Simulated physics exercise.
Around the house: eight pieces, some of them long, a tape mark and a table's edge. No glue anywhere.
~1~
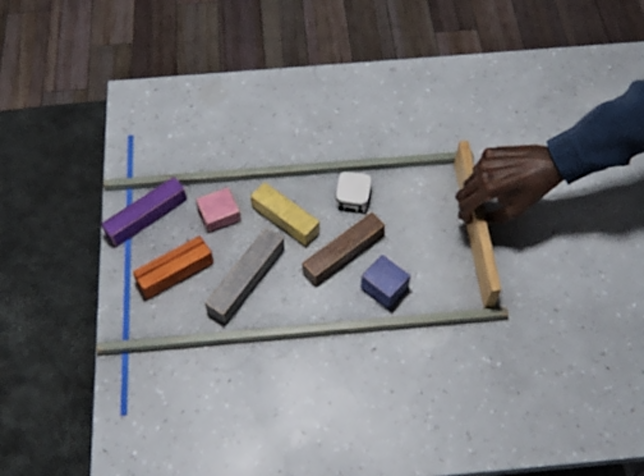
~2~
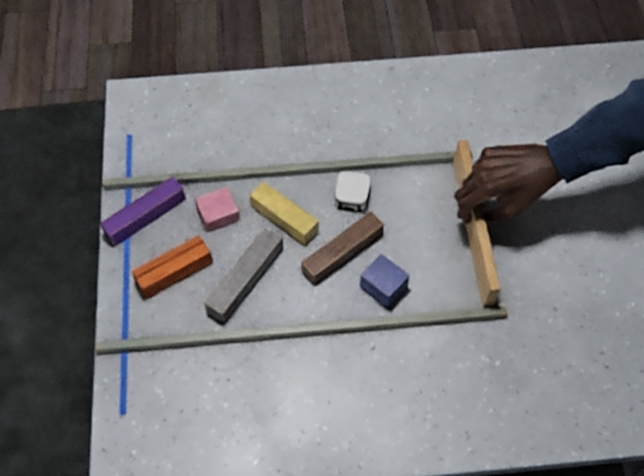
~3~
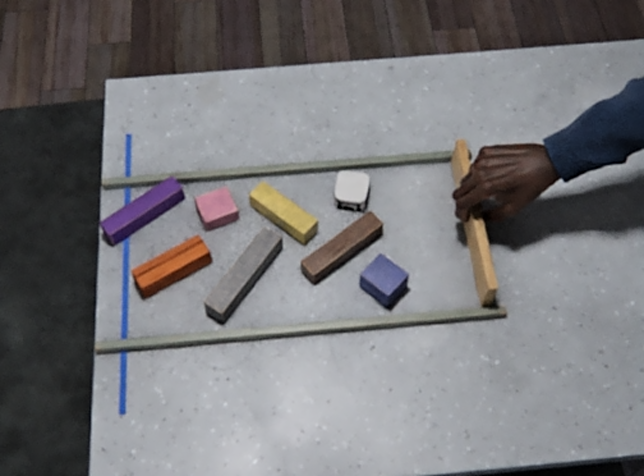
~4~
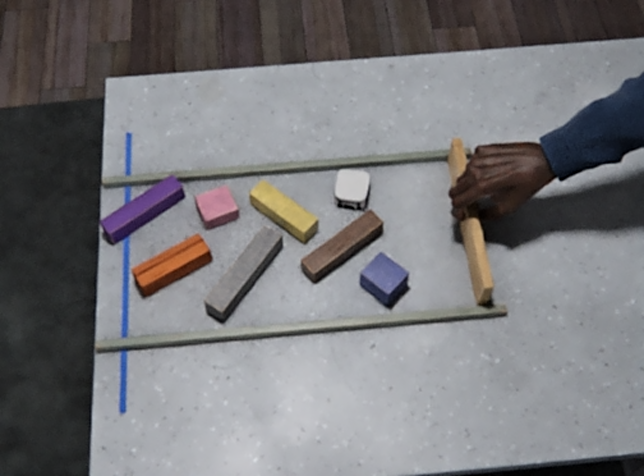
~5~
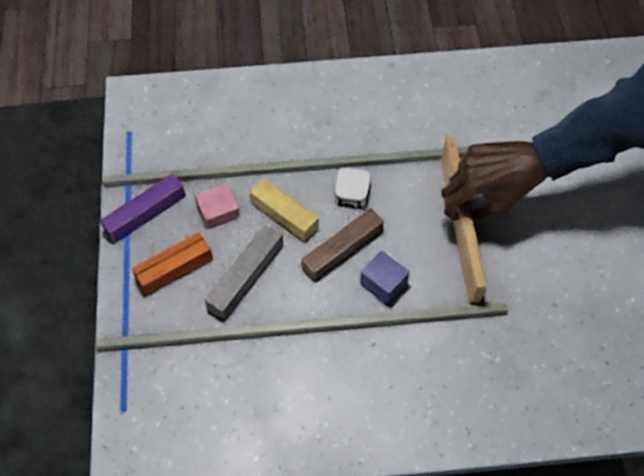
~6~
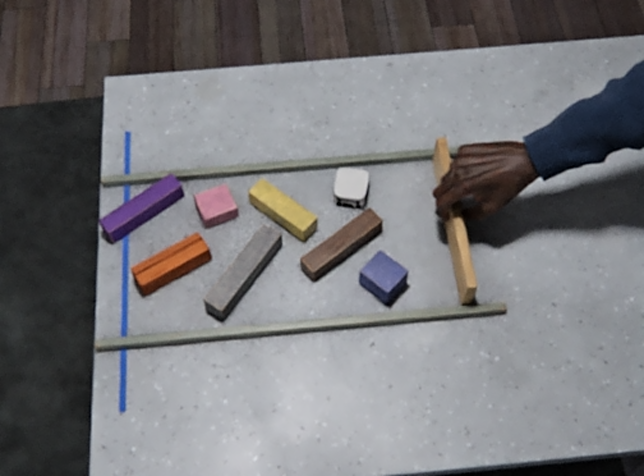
The footage shows eight small coloured pieces, some long, lying between two rails on a pale table with a blue tape line at left, as a hand at right slides a wooden board slightly leftward without touching them.
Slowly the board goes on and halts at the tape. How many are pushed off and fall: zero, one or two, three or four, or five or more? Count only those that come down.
In the end the number that fall off is five or more.
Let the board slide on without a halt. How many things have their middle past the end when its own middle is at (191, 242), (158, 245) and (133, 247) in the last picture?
It would be 1, 4 and 5.
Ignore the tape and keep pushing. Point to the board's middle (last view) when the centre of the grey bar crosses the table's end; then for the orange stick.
Its middle is around (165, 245) and around (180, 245).
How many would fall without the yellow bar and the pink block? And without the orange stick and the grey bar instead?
It would be 4 and 4.
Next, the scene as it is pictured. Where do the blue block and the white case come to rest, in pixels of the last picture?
The blue block at (97, 313), the white case at (110, 210).
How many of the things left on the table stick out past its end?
It comes to 2.
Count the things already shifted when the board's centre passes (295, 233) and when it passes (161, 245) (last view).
6 and 8.
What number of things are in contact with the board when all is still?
That makes 2.
Soon after, none off yet; purple stick at rest near (143, 208); orange stick at rest near (172, 263); pink block at rest near (216, 206).
Then, none off yet; purple stick at rest near (142, 208); orange stick moving near (164, 259); pink block moved about its own width near (180, 215).
Further on, none off yet; purple stick tipped well over near (80, 222); orange stick moved about its own width near (94, 268); pink block moved well along near (101, 221).
At rest, the number that fall off is five or more; fallen, brown bar, yellow bar, grey bar, pink block, orange stick and purple stick.
